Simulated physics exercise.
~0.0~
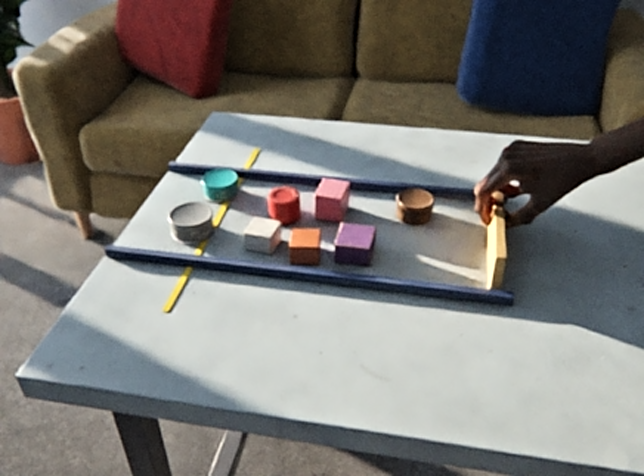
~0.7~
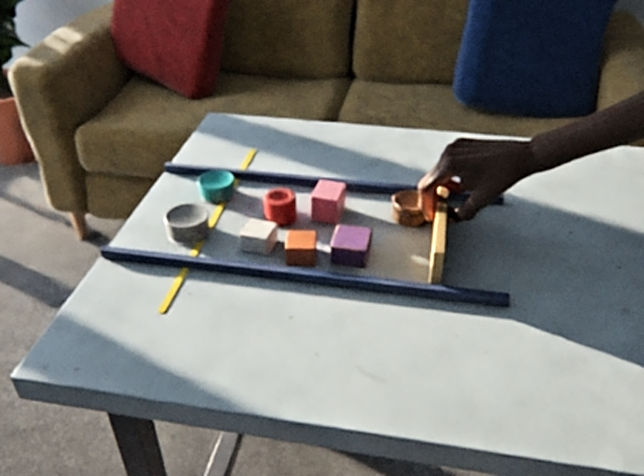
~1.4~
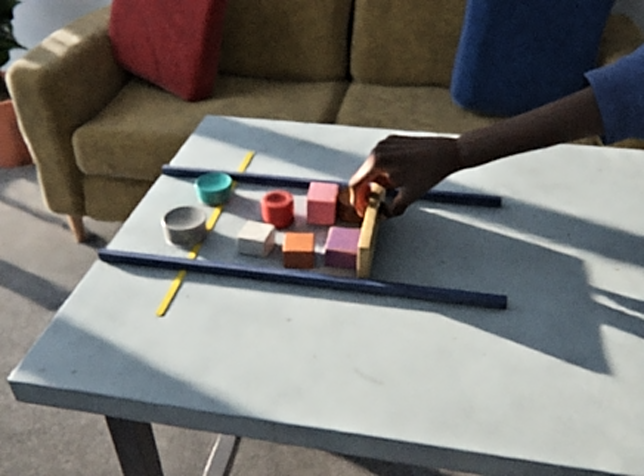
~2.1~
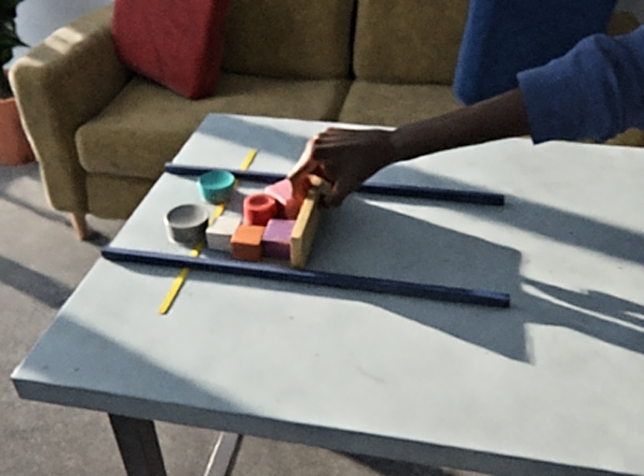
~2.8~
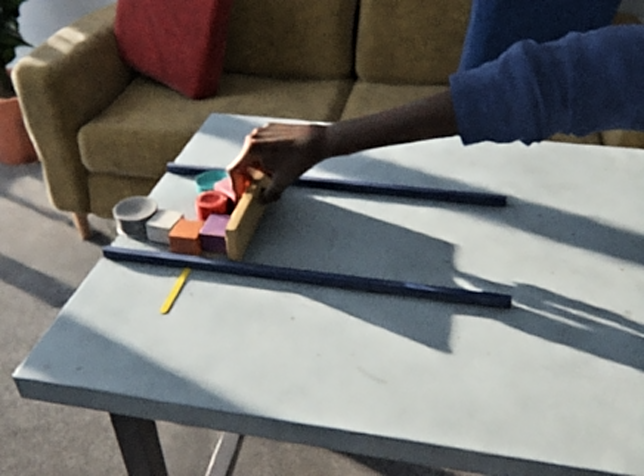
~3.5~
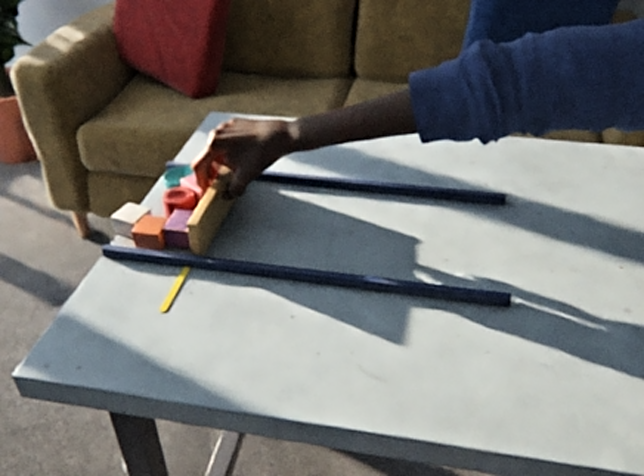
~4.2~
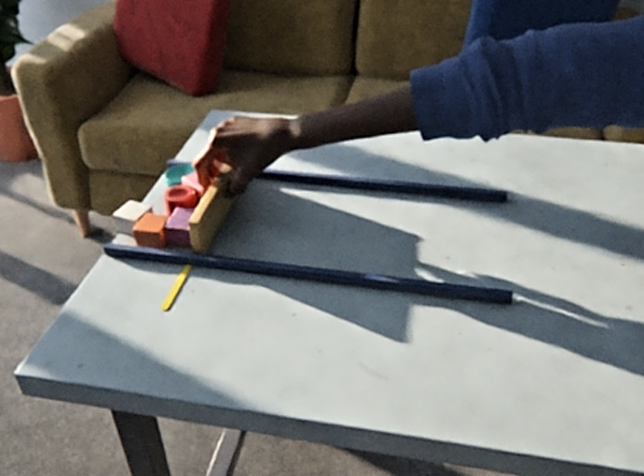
A hand slid an upright wooden board leftward between two dark rails on a table, gathering colourful blocks and small round pots and pushing them past a yellow tape mark to the edge, where the grey pot dropped off and the board stopped.
